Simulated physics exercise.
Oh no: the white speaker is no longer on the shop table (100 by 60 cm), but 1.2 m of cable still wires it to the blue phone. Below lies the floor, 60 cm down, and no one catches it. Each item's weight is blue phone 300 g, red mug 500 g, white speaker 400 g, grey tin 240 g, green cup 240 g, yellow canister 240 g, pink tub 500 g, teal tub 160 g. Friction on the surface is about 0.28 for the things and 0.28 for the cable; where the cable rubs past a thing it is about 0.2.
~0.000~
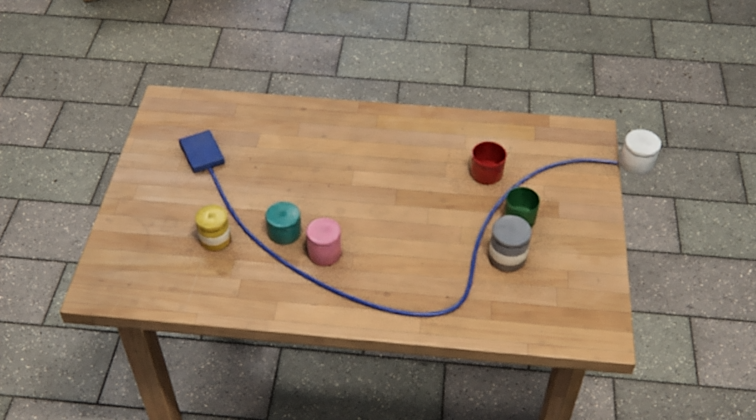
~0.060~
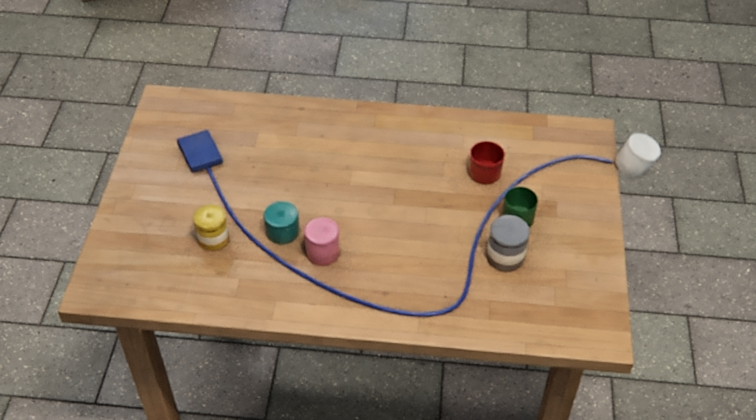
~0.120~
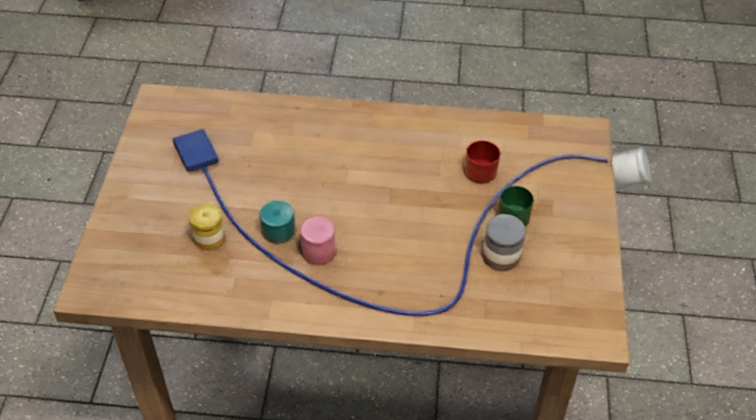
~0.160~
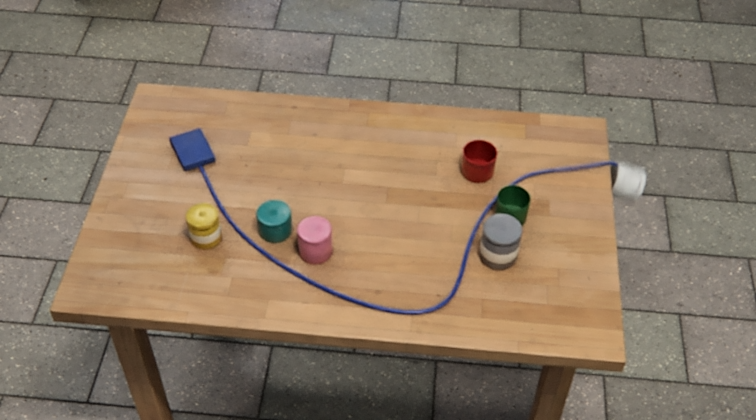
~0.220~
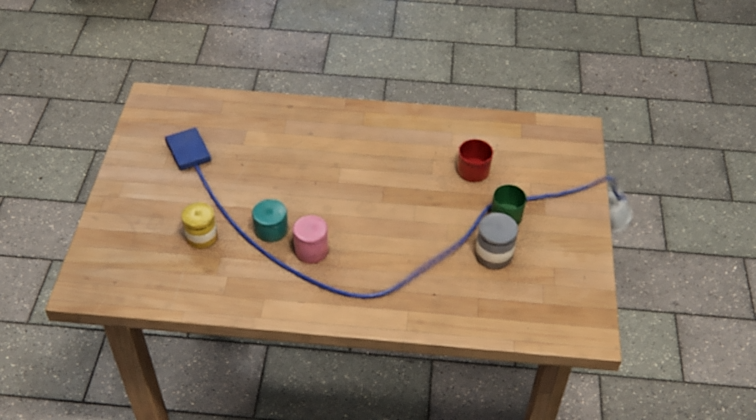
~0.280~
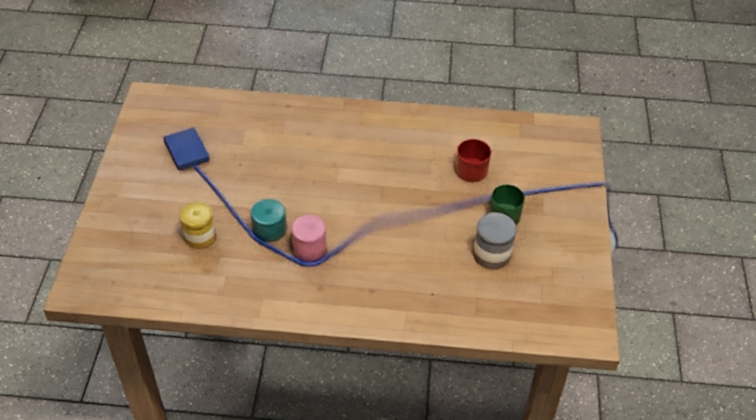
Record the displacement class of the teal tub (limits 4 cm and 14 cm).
Displacement class for the teal tub: Between the two limits.
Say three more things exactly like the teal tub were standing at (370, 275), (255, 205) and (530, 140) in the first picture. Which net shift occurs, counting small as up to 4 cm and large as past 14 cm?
The first would move a long way, the second a fair bit, the third just a bit.
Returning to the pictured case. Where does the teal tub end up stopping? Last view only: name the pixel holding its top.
In the last view, the top sits at about (297, 185).
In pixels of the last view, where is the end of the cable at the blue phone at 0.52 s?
(258, 211), give or take.
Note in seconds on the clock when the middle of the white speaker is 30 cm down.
It gets there at roughly 0.32 s.
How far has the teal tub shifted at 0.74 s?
Teal tub: Roughly 8 cm.
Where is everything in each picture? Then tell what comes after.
The first frame shows teal tub (283, 214); cable runs through (562, 163) (485, 225) (436, 314) (318, 283).
The second frame shows white speaker (641, 145); cable runs through (558, 161) (435, 313).
The third frame shows white speaker (632, 169); cable runs through (553, 159) (431, 313).
The fourth frame shows white speaker (625, 182); cable runs through (566, 169) (427, 311).
The fifth frame shows white speaker (612, 211); cable runs through (611, 177) (419, 272) (222, 209).
The sixth frame shows teal tub (268, 211); cable runs through (546, 190) (426, 214) (229, 206).
At 0.5 s, the cable's tail end at (258, 211); teal tub 8 cm off its start, blue phone 18 cm off its start, white speaker over the edge.
At 0.7 s, the cable's tail end at (298, 236); teal tub 8 cm off its start, blue phone 29 cm off its start, white speaker over the edge.
At 1.0 s, the cable's tail end at (300, 238); teal tub 8 cm off its start at (297, 185), blue phone 29 cm off its start at (274, 232), white speaker over the edge.
At 1.2 s, the cable's tail end at (300, 238); teal tub 8 cm off its start, blue phone 29 cm off its start, white speaker over the edge.
At 2.4 s, the cable's tail end at (300, 238); teal tub 8 cm off its start at (297, 185), blue phone 29 cm off its start at (274, 232), white speaker over the edge, pink tub 11 cm off its start at (330, 183).
